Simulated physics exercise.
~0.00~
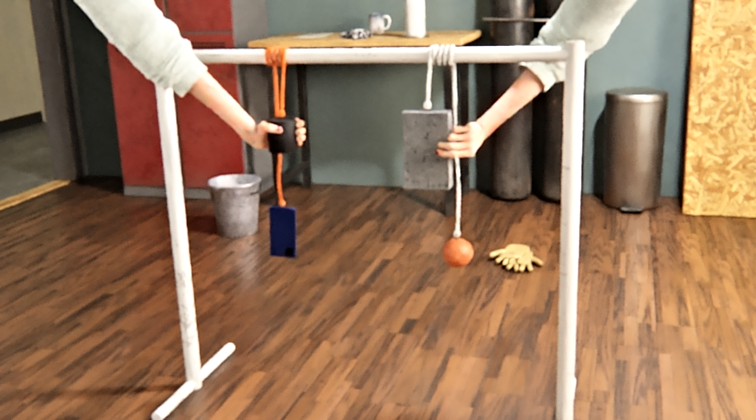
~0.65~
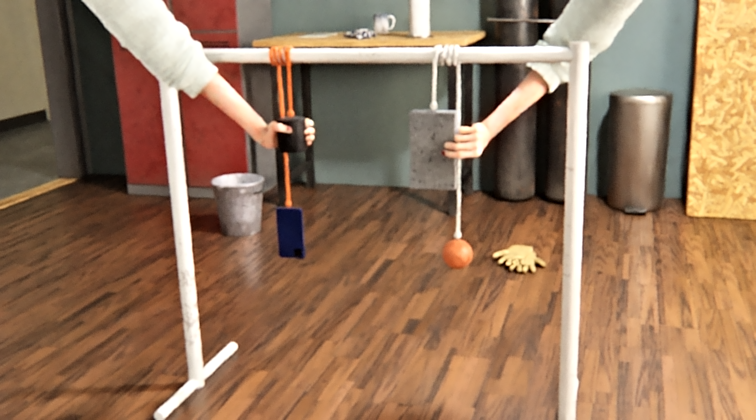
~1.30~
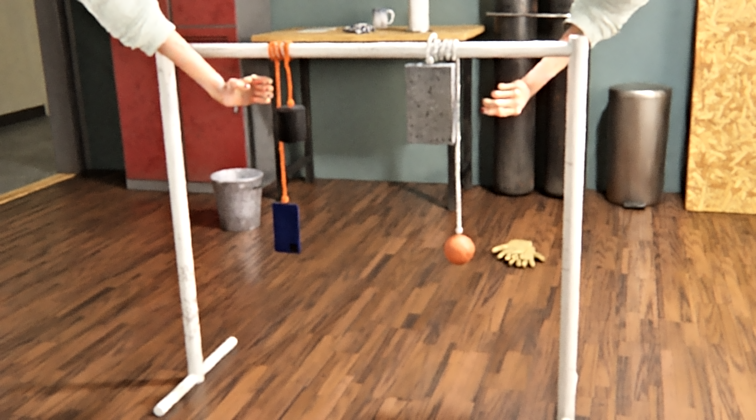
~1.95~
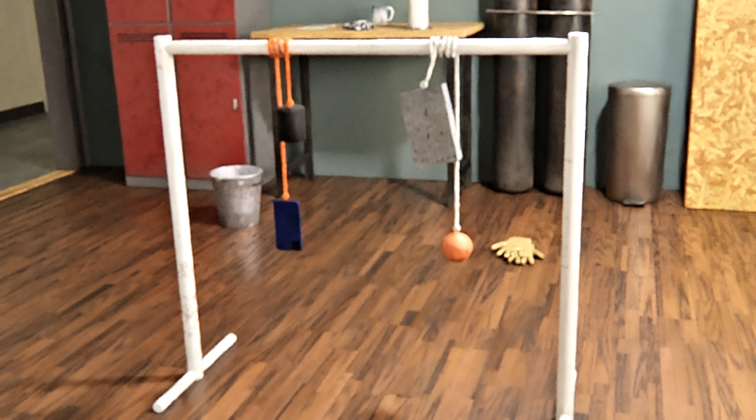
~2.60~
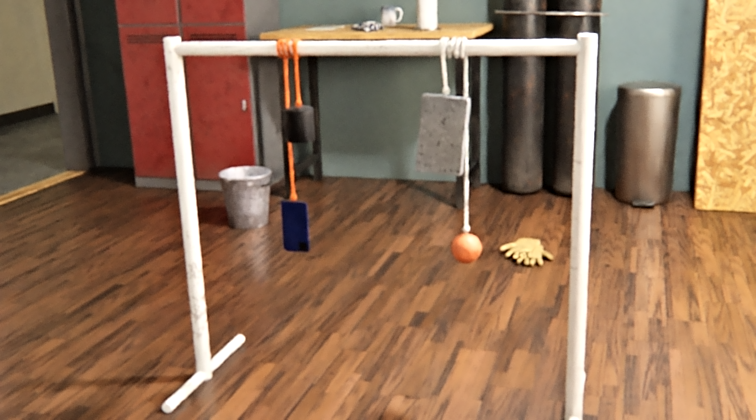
In a room with a wood floor, a white rail stands before a table, red cabinets and a bin. An orange cord over the rail carries a black cylinder and a blue block, while a pale cord holds a speckled grey slab and an orange ball. Two hands reach in from either side, gripping the cylinder and the slab. They let go and draw back, and the slab hops up toward the rail. The hands leave, and the slab sinks partway, tilting. At the end everything still hangs clear of the floor, with neither cord having run off the rail.
